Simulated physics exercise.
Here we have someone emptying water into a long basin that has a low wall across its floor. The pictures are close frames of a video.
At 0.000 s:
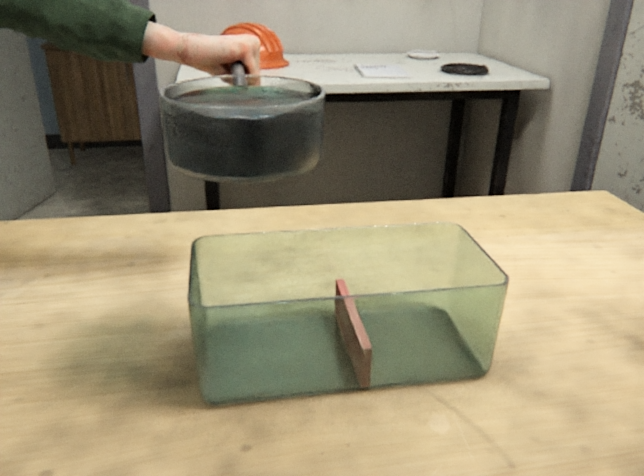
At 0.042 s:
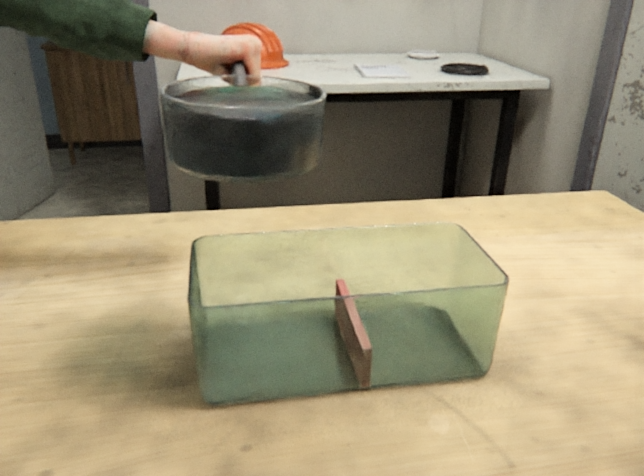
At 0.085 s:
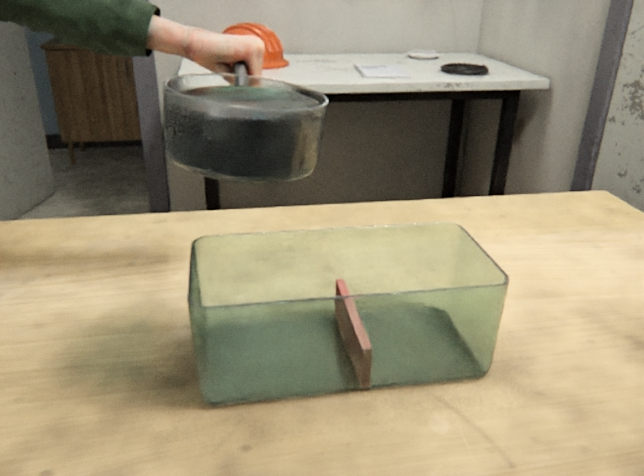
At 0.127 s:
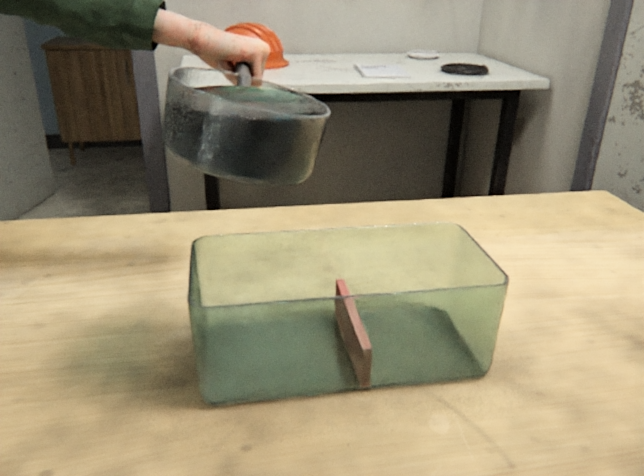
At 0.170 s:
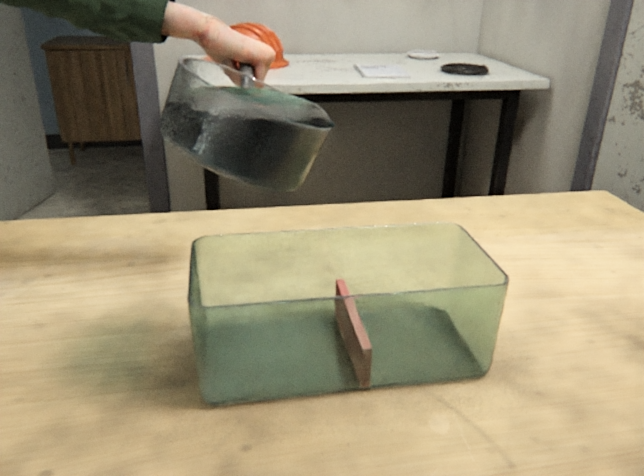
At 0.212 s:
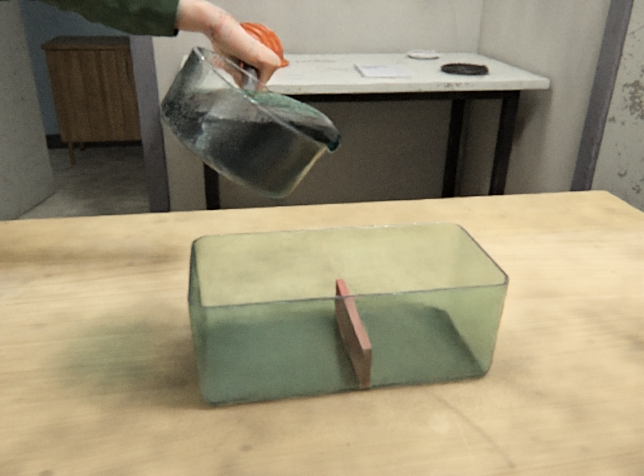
A hand tilting a round clear pot of dark water rightward above a greenish glass basin with a low reddish divider.
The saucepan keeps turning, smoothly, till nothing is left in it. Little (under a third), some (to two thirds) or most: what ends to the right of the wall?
It comes to between a third and two thirds.
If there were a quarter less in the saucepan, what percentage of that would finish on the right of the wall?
About 45 per cent.
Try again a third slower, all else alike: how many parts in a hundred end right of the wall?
About 65 per cent.
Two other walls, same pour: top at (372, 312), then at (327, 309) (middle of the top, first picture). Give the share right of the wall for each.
Near 30 % and 75 %.
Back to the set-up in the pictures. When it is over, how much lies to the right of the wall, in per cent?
Close to 50 per cent.
A moment on, the saucepan is tipped right over and 16 per cent is still to pour, 3 is left of the wall and 33 right of it.
Next, the saucepan is tipped right over and 2 per cent is still to pour, 33 is left of the wall and 55 right of it.
Then the saucepan is tipped right over and 0 per cent is still to pour, 43 is left of the wall and 49 right of it.
Later the saucepan is tipped right over and 0 per cent is still to pour, 46 is left of the wall and 50 right of it.
Finally, 47 per cent lies left of the wall, 50 right of it and 3 outside.
